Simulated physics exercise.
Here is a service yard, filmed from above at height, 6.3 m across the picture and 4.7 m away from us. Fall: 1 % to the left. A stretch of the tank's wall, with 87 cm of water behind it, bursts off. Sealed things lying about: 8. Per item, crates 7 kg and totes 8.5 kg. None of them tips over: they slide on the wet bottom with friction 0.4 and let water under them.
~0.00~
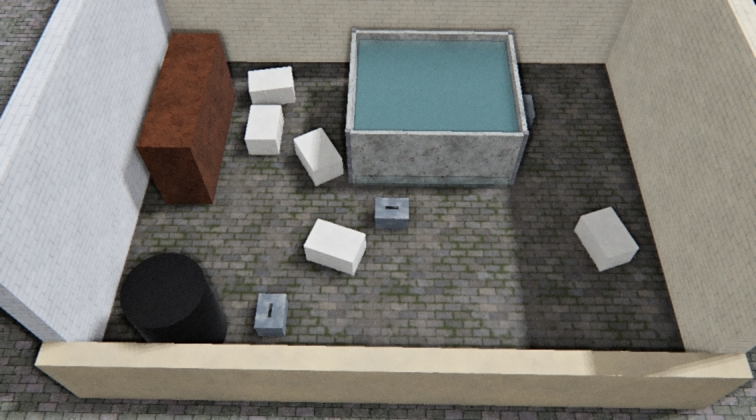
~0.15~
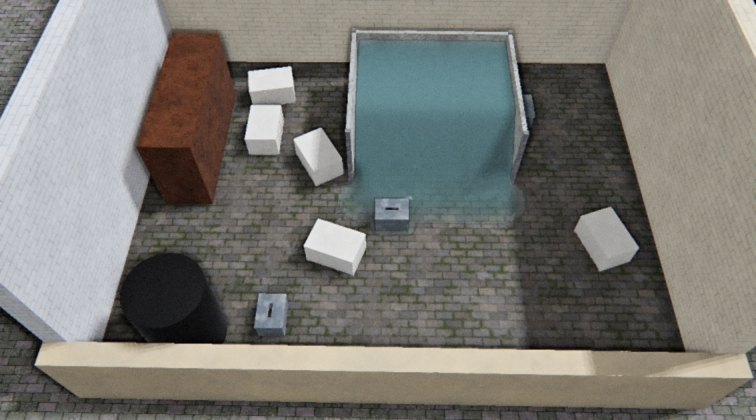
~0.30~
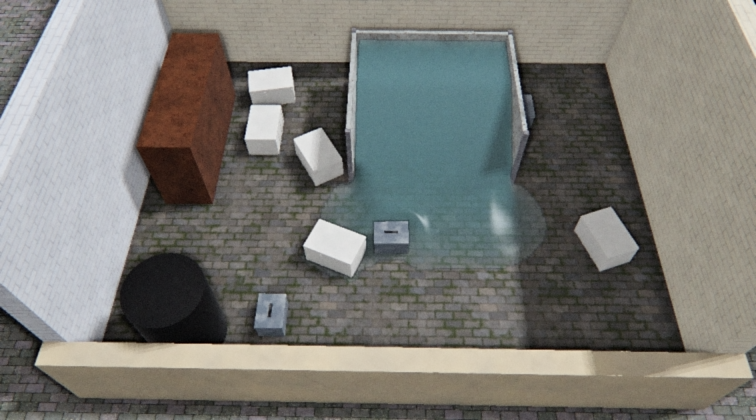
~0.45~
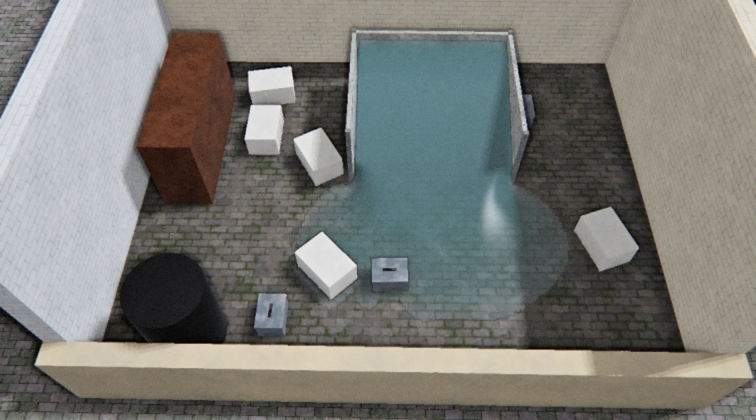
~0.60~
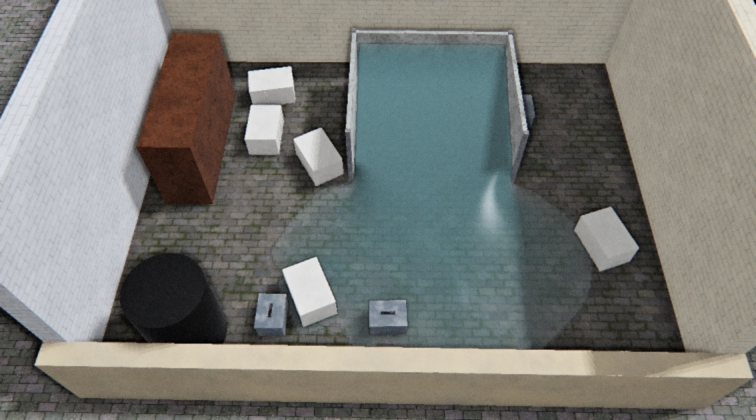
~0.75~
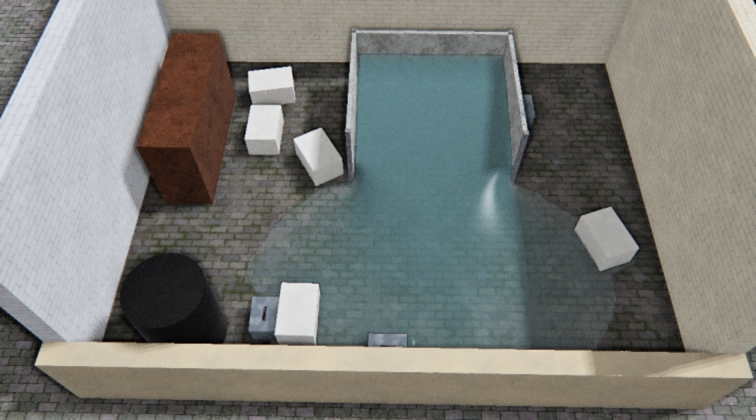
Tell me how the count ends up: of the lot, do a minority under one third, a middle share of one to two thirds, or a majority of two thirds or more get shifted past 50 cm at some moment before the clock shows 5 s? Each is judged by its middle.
Two thirds and above.
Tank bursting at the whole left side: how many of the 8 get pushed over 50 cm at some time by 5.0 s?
That gives 5 of them.
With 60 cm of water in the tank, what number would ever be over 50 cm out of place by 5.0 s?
You'd get 6 in that case.
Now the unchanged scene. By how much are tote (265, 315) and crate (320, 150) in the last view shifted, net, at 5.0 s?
Object 1: 150 cm. Object 2: 60 cm.
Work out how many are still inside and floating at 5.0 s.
I count 8.
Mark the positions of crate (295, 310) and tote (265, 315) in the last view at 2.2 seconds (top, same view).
Approx. (270, 282); approx. (232, 292).
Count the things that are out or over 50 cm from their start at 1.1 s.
I count 2 of them.
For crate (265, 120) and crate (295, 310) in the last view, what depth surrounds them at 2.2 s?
0 and 37 cm.
After 1.1 s 2 of 8 are over 50 cm from their spots; 2 afloat.
After 2.2 s 2 of 8 are over 50 cm from their spots; 3 afloat.
After 3.5 s 6 of 8 are over 50 cm from their spots; 5 afloat.
After 5.0 s 8 of 8 are over 50 cm from their spots, and 8 have been at some point; 8 afloat.
